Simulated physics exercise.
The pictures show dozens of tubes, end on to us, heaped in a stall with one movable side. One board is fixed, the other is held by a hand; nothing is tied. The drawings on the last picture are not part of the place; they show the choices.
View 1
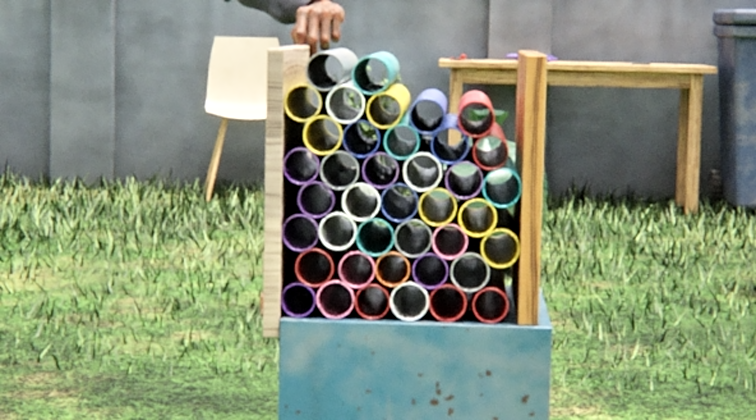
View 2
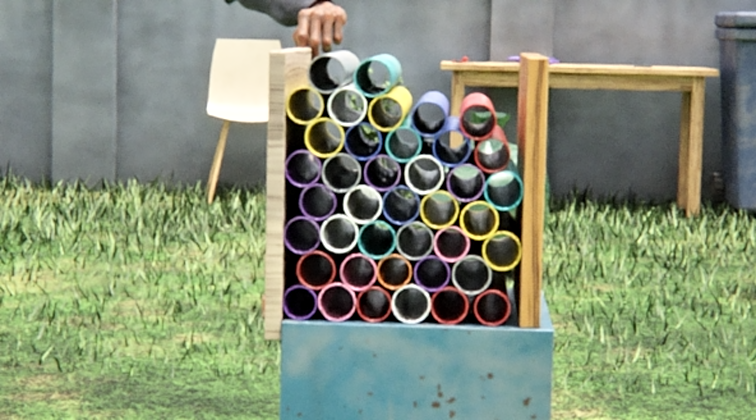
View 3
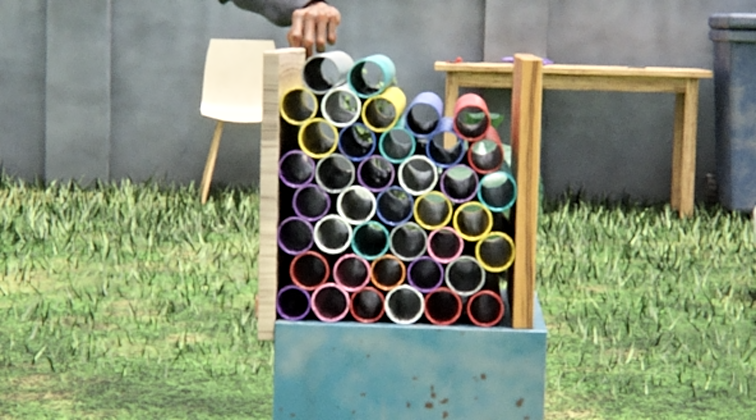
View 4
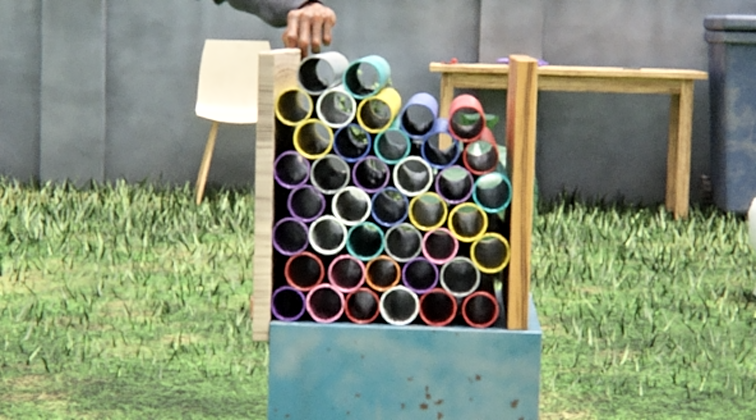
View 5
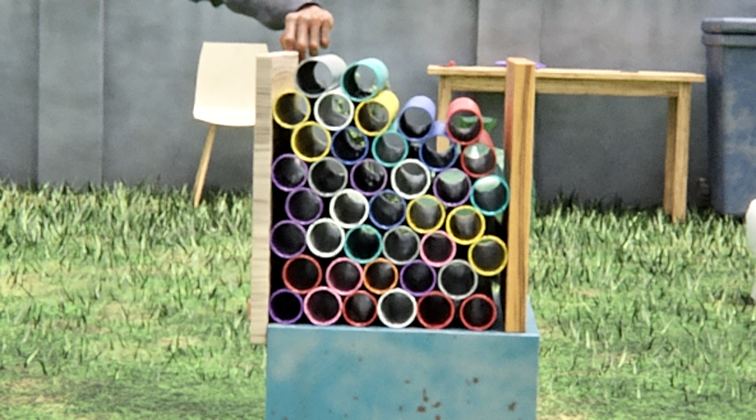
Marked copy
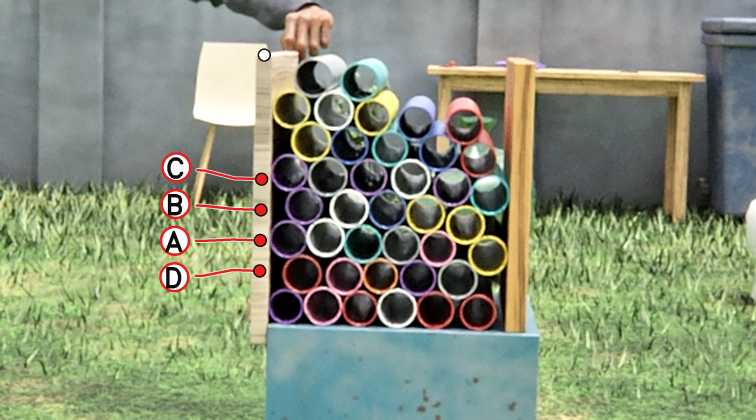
Colourful stacked tubes stay in place between two boards as a hand holds the left one.
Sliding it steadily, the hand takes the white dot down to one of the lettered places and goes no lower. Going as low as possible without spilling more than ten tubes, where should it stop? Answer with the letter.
At most to A.
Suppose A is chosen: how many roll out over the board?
It comes to six.
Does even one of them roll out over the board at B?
Yes, at B.
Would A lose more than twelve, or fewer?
It loses fewer than twelve.
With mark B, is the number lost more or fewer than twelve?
Fewer than twelve.
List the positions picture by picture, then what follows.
In the first frame, a grey tube (470, 273); a pink tube (450, 241); a yellow tube (477, 217).
In the second frame, a yellow tube (479, 220); a turquoise tube (504, 190).
In the third frame, a blue tube (446, 149); a white tube (341, 107).
In the fourth frame, side board (280, 183); a purple tube (289, 304).
In the fifth frame, a red tube (478, 313); a grey tube (457, 280); a pink tube (437, 248).
On the marked copy, A at (260, 240); B at (261, 210); C at (262, 179); D at (260, 271); the white dot at (264, 55).
With A. Early on, top of the board (271, 135).
Further on, top of the board (270, 223).
At the end, top of the board (269, 240), about six out over the board.
As for the rest, B two out over the board; C two out over the board; D eleven out over the board.
